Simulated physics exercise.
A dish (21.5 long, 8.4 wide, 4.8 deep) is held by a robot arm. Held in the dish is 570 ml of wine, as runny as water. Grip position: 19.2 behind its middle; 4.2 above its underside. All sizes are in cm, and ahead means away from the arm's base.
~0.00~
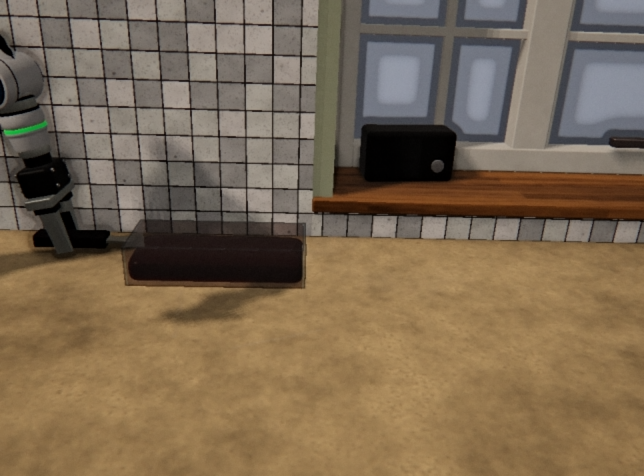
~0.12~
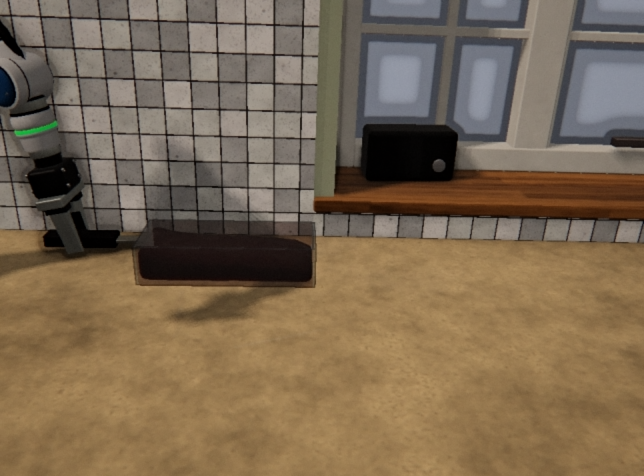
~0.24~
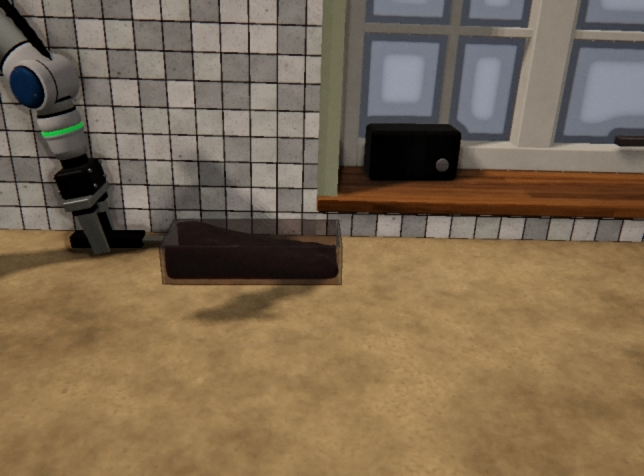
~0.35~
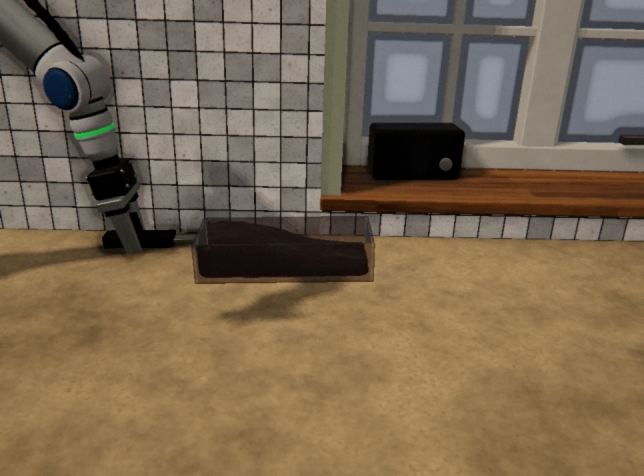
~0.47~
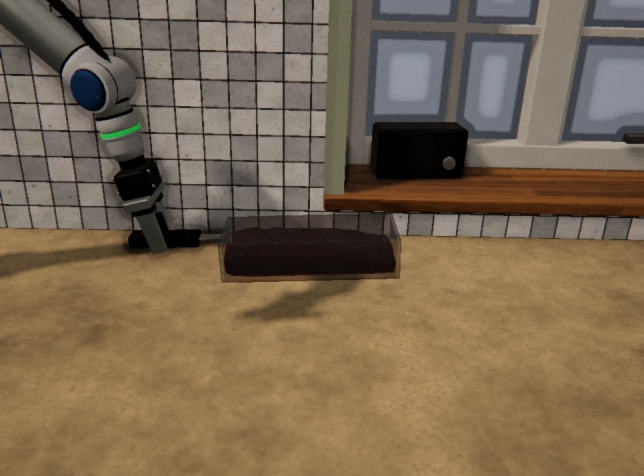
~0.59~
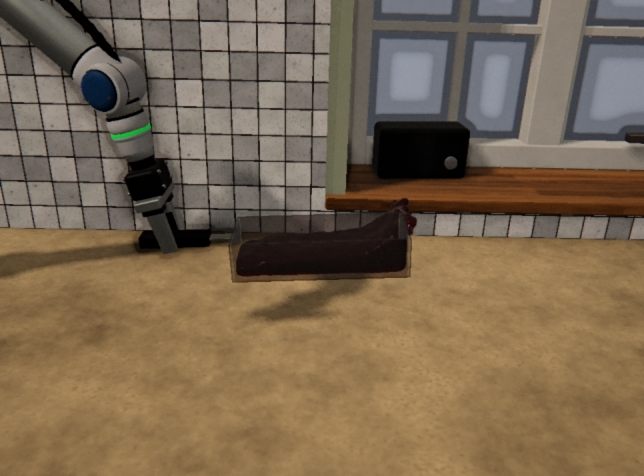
The footage shows a robot arm moving a clear rectangular dish of dark liquid rightward above a mottled countertop, past a tiled wall and window, as the liquid piles up at the left, levels out, then surges up the right side.
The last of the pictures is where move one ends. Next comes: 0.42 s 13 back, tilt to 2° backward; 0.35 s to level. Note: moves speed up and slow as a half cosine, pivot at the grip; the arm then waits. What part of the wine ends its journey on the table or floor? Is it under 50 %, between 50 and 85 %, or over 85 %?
Under 50 %.
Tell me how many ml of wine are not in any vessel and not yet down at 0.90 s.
Reading: Near 50 ml.
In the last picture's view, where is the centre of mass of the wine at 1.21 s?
It's centred near (168, 243).
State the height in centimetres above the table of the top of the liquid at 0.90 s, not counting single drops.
Height: Close to 17 cm.
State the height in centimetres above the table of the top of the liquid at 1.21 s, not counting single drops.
Leaving out stray drops, the liquid gets up to around 25 cm.
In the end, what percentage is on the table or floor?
Share at the end: Approx. 35 %.
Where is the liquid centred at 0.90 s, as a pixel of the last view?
About (271, 253) in the last view.
After 0.90 s, tilted 2° backward, liquid up to 18 above the table; 470 ml in the dish, 50 ml on the table or floor, 50 ml in the air or running down outside.
After 1.21 s, level, liquid up to 33 above the table; 380 ml in the dish, 100 ml on the table or floor, 90 ml in the air or running down outside.
After 1.56 s, level, liquid up to 19 above the table; 365 ml in the dish, 205 ml on the table or floor.
After 2.36 s, level, liquid up to 15 above the table; 365 ml in the dish, 205 ml on the table or floor.
In the end, 365 ml in the dish, 205 ml on the table or floor. That is 36 % on the table or floor.
